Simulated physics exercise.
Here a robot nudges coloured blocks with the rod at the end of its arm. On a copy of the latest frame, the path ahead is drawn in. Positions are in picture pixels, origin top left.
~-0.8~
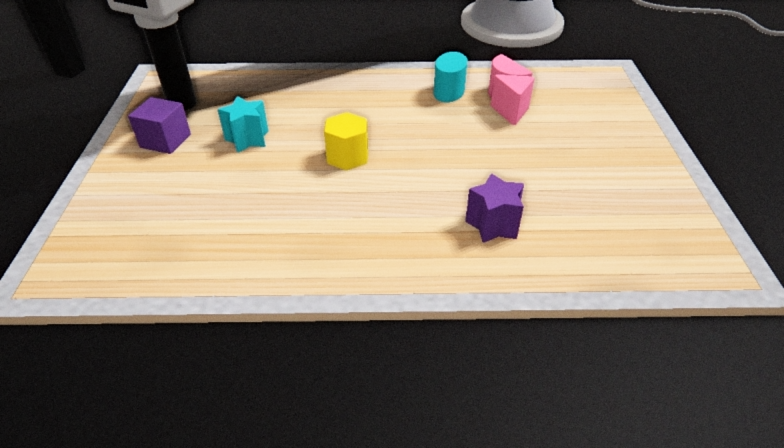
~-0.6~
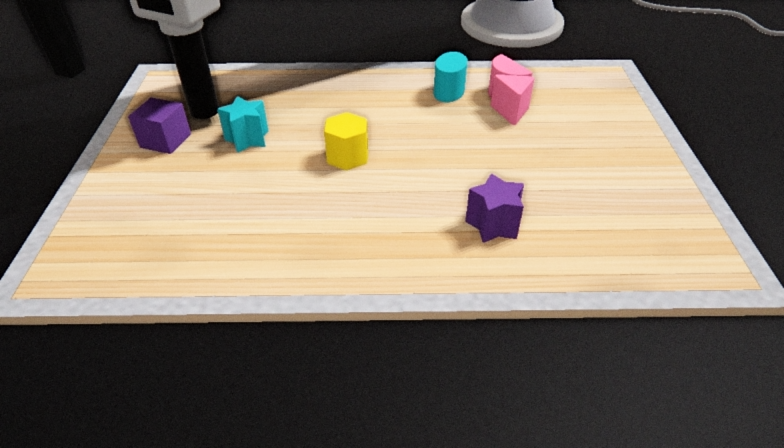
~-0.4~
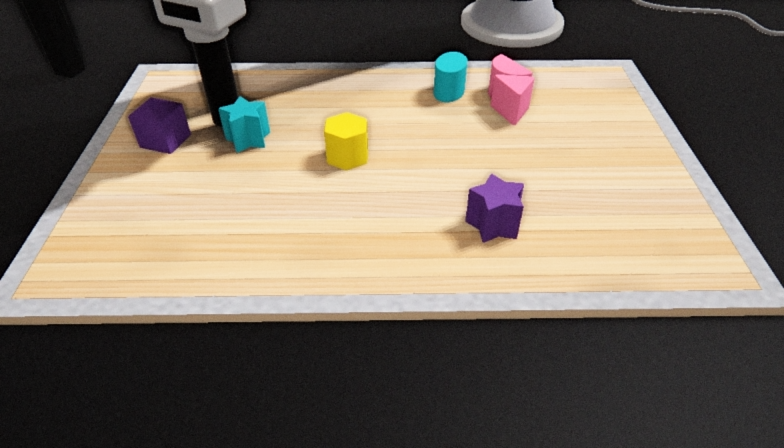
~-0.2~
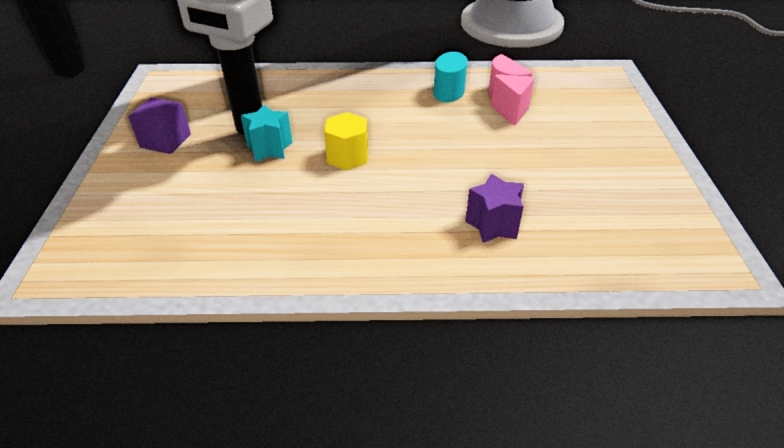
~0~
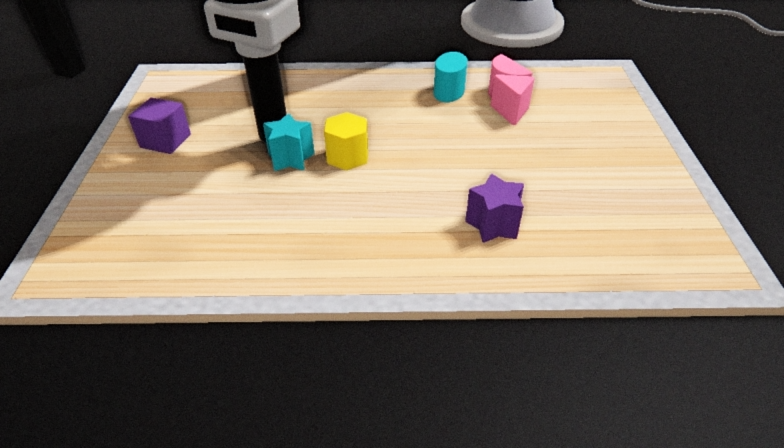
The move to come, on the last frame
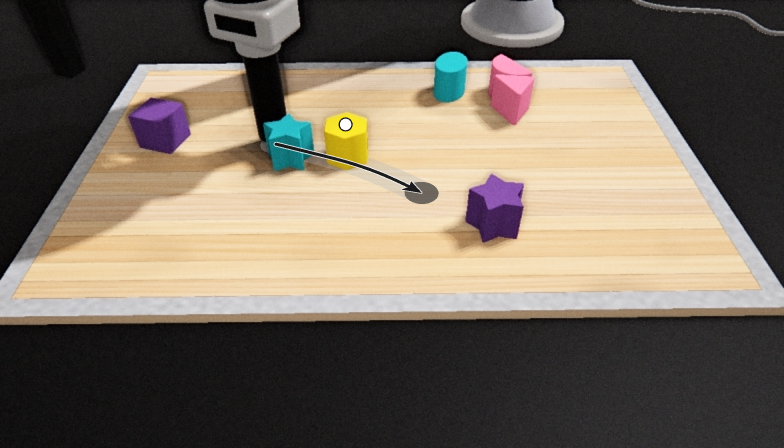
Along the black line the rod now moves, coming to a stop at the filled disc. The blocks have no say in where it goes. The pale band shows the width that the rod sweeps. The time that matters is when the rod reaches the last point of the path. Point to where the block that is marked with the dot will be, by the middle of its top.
My estimate: (426, 132).
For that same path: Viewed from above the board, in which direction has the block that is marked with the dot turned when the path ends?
It spins anti-clockwise.
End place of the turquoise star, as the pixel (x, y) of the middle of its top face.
Its top centre is at about (314, 145).
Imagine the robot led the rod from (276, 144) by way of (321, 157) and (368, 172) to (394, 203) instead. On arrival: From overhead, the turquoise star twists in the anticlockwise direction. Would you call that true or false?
That claim is false.
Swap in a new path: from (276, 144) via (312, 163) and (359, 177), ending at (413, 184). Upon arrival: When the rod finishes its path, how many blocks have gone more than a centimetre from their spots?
2 blocks.
The drawn path runs from (276, 144) through (349, 163) to (421, 193); the dot is on the yellow six-sided block.
On the path given first. One third of the way, rod at (324, 147); turquoise star at (310, 143), turned 50° clockwise; yellow six-sided block at (358, 126).
Two thirds of the way, rod at (374, 162); turquoise star at (314, 145), turned 75° clockwise; yellow six-sided block at (410, 132), turned 25° anticlockwise.
At the end, rod at (422, 183); turquoise star at (314, 145), turned 75° clockwise; yellow six-sided block at (426, 132), turned 45° anticlockwise; purple star not moved.
